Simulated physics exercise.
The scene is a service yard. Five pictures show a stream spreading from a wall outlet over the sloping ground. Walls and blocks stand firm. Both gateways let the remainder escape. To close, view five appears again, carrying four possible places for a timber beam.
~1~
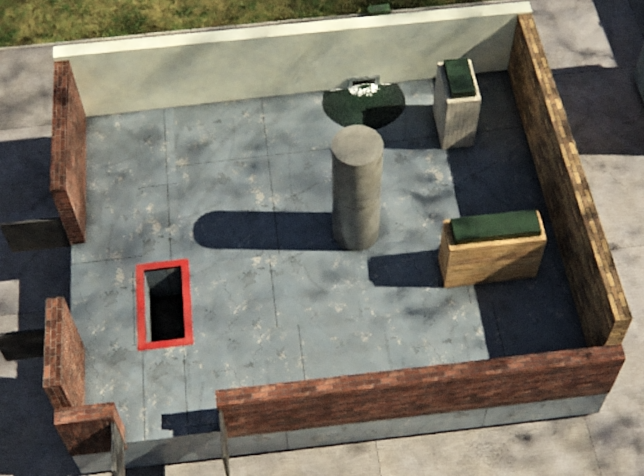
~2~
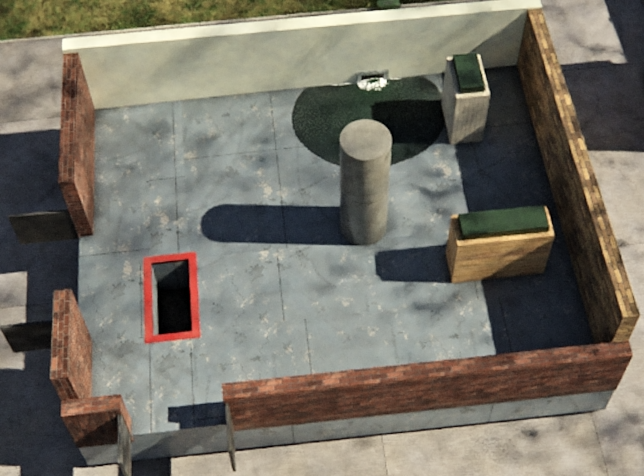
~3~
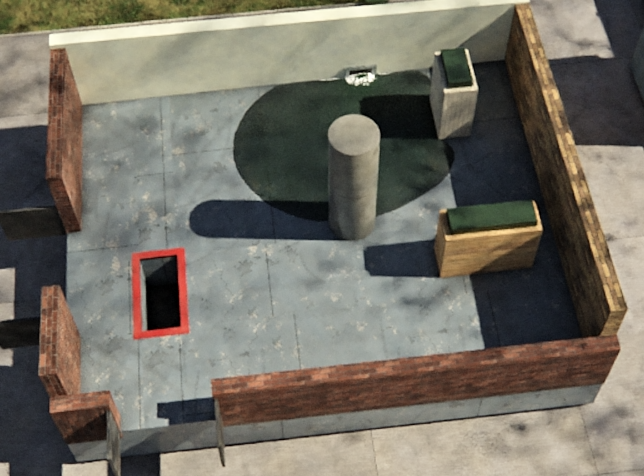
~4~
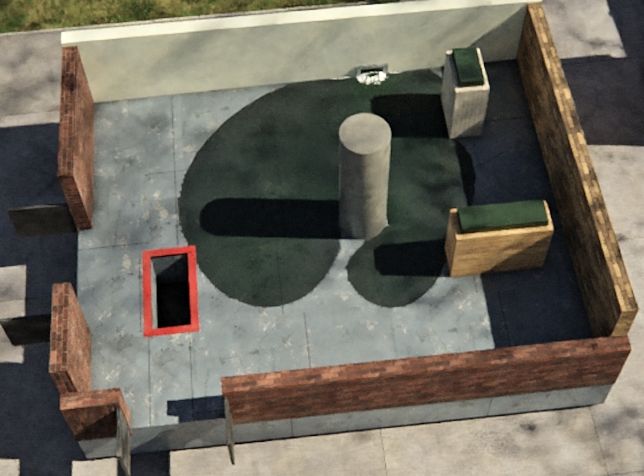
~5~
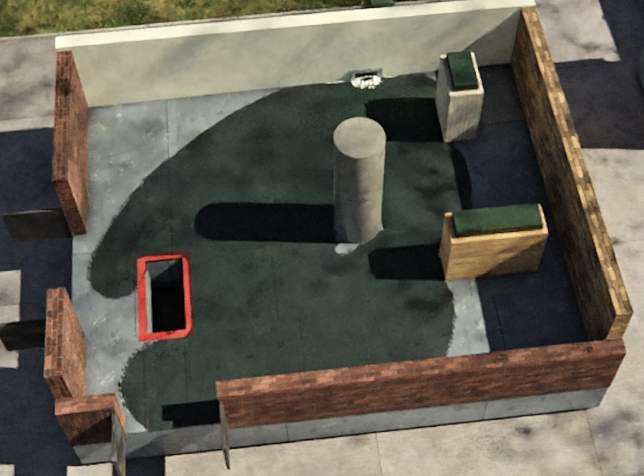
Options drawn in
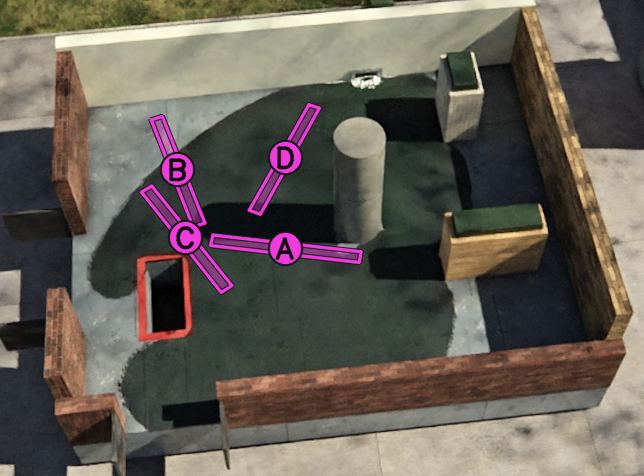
Dark green liquid spreads from a small pale outlet at the foot of the cream back wall of a grey-paved service yard, seen from high above. Brick walls enclose the other sides, with a grey column near the middle, two green-topped blocks at right and a red-rimmed gully at left. The patch widens around the column, sweeps left and forward and reaches the gully, while the view shifts slightly.
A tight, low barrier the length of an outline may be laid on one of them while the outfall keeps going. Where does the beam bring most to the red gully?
B beats the others.
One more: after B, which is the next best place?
Place D.
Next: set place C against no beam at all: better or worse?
Worse.
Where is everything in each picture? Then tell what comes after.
Outfall at (364, 82); red gully at (164, 304); open gate at (85, 294); open gate at (173, 422); front seen at (365, 125), 3 % of the ground wet; red gully still dry, in the first frame.
Front seen at (428, 144), 9 % of the ground wet; red gully still dry, in the second frame.
Front seen at (301, 211), 20 % of the ground wet; red gully still dry, in the third frame.
Front seen at (252, 298), 37 % of the ground wet; red gully still dry, in the fourth frame.
Front seen at (179, 359), 59 % of the ground wet; red gully taking water, in the fifth frame.
On the marked copy, A from (211, 240) to (360, 257); B from (156, 118) to (198, 225); C from (146, 189) to (226, 289); D from (254, 212) to (314, 106).
For place A, about 12 % of the stream goes into the red gully, about 88 % out by the gates.
For place B, about 35 % of the stream goes into the red gully, about 65 % out by the gates.
For place C, about 7 % of the stream goes into the red gully, about 93 % out by the gates.
For place D, about 26 % of the stream goes into the red gully, about 74 % out by the gates.
